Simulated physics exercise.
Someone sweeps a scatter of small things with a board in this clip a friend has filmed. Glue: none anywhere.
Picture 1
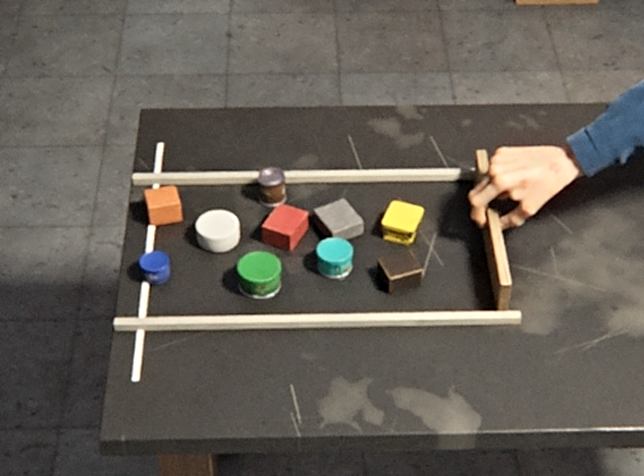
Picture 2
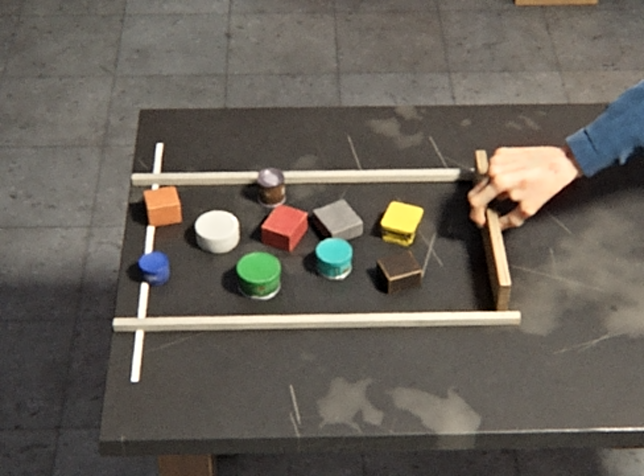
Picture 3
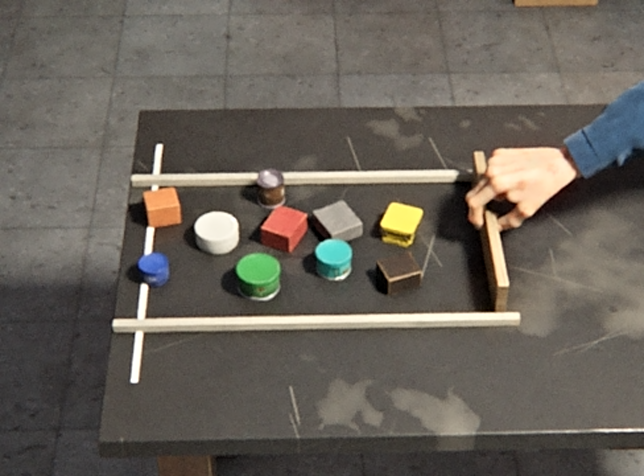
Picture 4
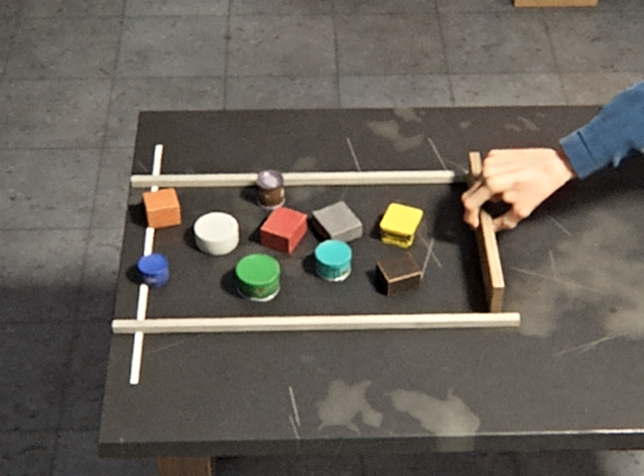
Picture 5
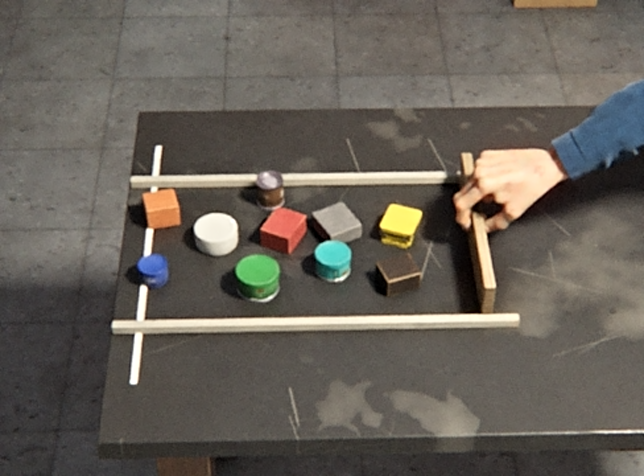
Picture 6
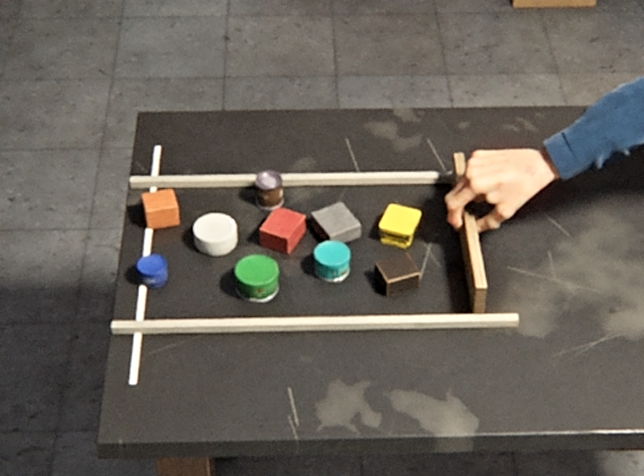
A hand held a wooden board upright at the right end of two pale rails and slid it slightly left, while the small coloured blocks and round pots between the rails stayed put.
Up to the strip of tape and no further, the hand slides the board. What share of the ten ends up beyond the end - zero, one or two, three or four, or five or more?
I expect that five pieces or more will leave the table.
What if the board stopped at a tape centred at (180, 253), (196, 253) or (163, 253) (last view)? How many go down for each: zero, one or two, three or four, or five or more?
Taking the three places in turn, it would be 3 or 4; three to four; five or over.
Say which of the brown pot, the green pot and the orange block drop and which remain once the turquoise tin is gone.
Brown pot - safe, green pot - gone, orange block - gone.
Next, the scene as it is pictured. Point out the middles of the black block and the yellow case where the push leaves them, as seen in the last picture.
Near (124, 276) and (131, 235).
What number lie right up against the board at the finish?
4 of them.
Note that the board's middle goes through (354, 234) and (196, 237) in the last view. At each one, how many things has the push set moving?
5 and 10.
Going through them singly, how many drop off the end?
That totals 6.
Soon after, none off yet; blue tub at rest near (152, 271); orange block at rest near (160, 209); white lid at rest near (215, 235).
After that, none off yet; blue tub at rest near (152, 271); orange block at rest near (160, 209); white lid displaced well along near (126, 244).
In the end, the number that fall off is five or more; gone, grey block, turquoise tin, red block, white lid, orange block and blue tub.
